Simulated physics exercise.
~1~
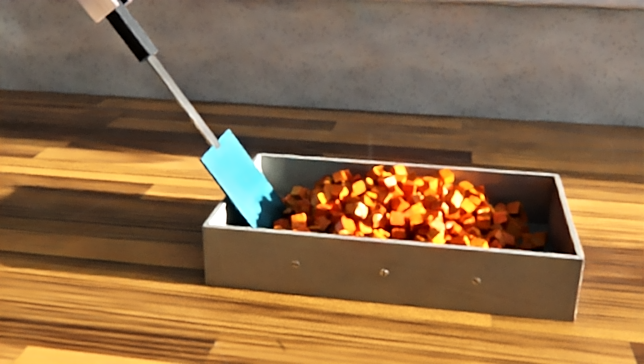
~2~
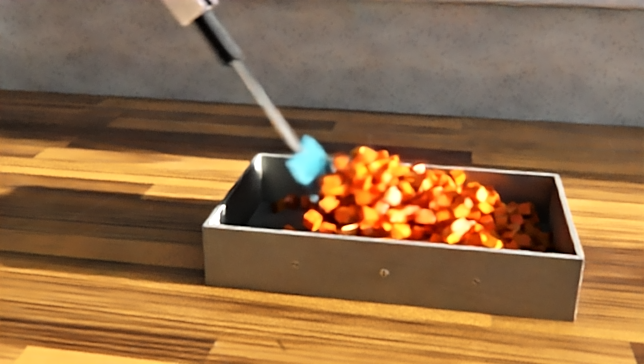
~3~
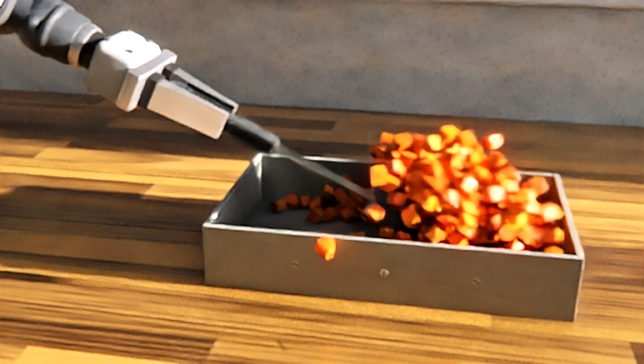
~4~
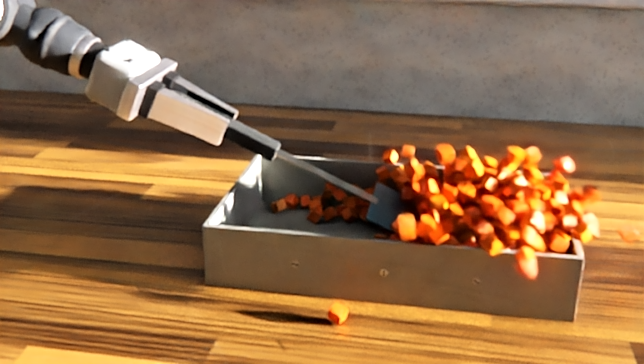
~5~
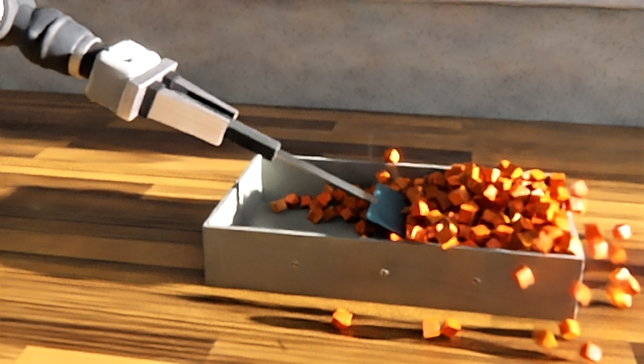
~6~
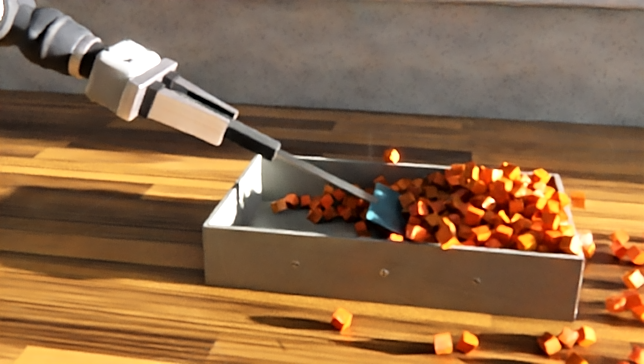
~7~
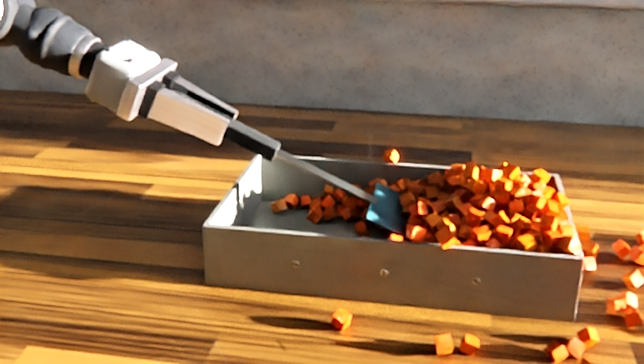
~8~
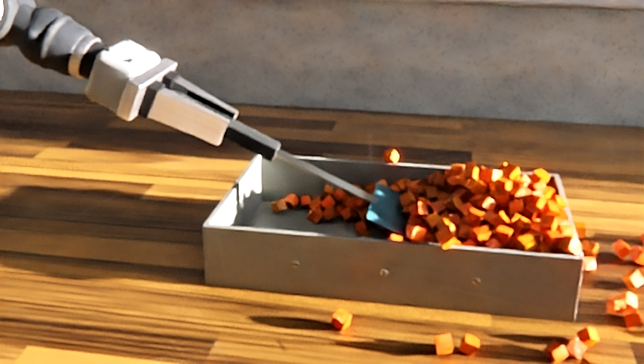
A robot arm holding a turner with a blue blade pushed a heap of orange vegetable dice to the right along a metal trough, spilling some onto the wooden table, then stopped with the blade against the pile and most dice still inside.
